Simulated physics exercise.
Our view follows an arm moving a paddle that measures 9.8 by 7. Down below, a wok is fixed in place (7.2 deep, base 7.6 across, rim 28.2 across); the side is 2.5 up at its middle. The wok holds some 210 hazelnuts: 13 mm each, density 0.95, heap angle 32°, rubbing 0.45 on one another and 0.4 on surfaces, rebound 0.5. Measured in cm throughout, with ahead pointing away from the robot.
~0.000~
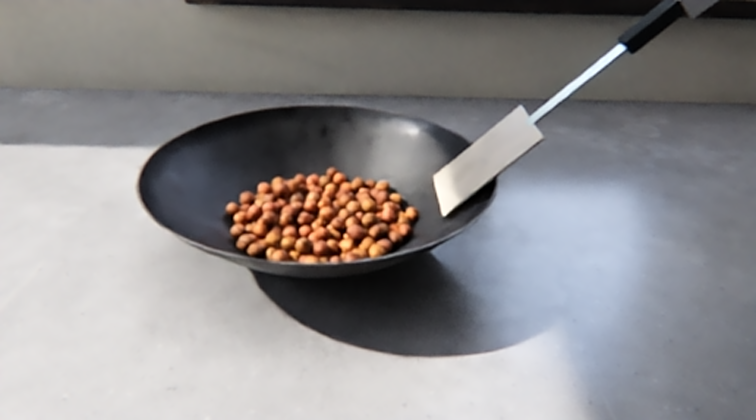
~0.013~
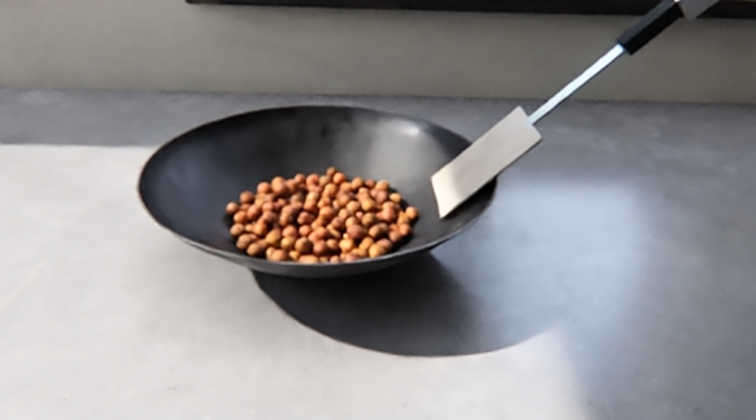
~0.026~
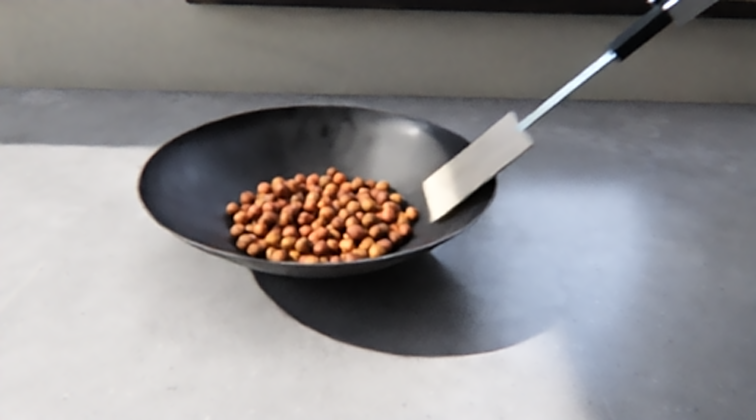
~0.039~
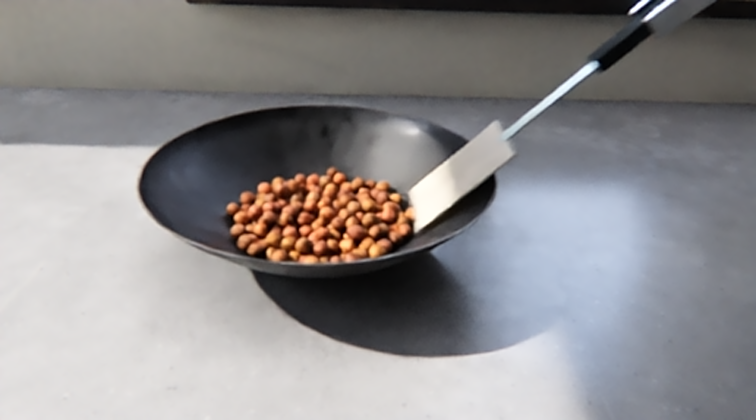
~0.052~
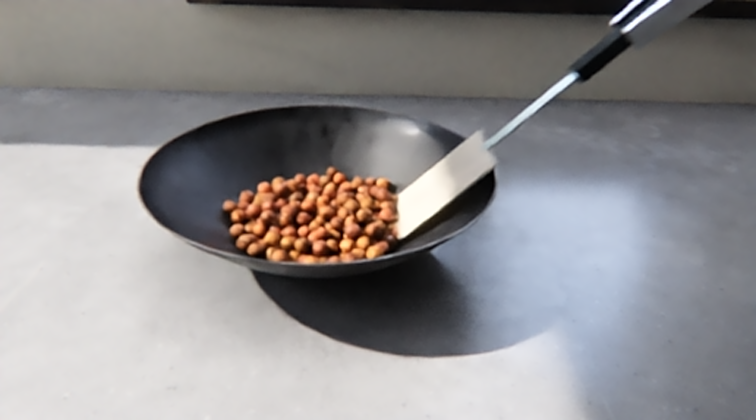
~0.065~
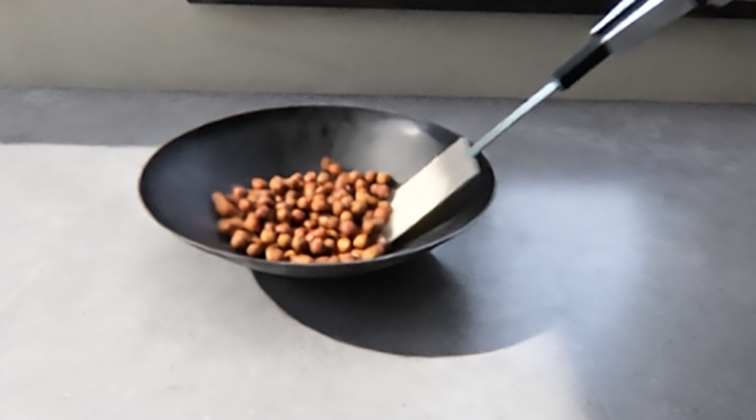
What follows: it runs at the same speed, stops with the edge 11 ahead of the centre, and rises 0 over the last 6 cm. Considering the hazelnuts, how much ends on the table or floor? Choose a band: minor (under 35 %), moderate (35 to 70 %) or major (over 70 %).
Moderate.
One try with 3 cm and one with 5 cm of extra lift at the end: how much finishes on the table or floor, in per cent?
Near 45 and 40 percent respectively.
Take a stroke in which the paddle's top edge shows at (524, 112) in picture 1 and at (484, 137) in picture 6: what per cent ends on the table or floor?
Roughly 30 %.
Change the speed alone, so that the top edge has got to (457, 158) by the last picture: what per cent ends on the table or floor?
My guess is around 60 percent.
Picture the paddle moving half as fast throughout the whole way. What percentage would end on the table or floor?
Then around 20 percent would finish on the table or floor.
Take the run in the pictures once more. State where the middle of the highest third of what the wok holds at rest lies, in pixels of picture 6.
It is centred near (259, 209) in the last view.
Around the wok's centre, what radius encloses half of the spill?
Roughly 36 cm.
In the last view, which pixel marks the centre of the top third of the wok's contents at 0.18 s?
About pixel (215, 174).
After 0.12 s, sloping 45°, highest piece 8 above the table; 212 in the wok.
After 0.18 s, sloping 45°, highest piece 10 above the table; 209 in the wok, 3 on the blade or in flight.
After 0.40 s, sloping 45°, highest piece 13 above the table; 104 in the wok, 43 on the table or floor, 65 on the blade or in flight.
After 1.45 s, sloping 45°, highest piece 6 above the table; 108 on the table or floor, 104 in the wok.
At rest, 108 on the table or floor, 104 in the wok. That is 51 % on the table or floor.
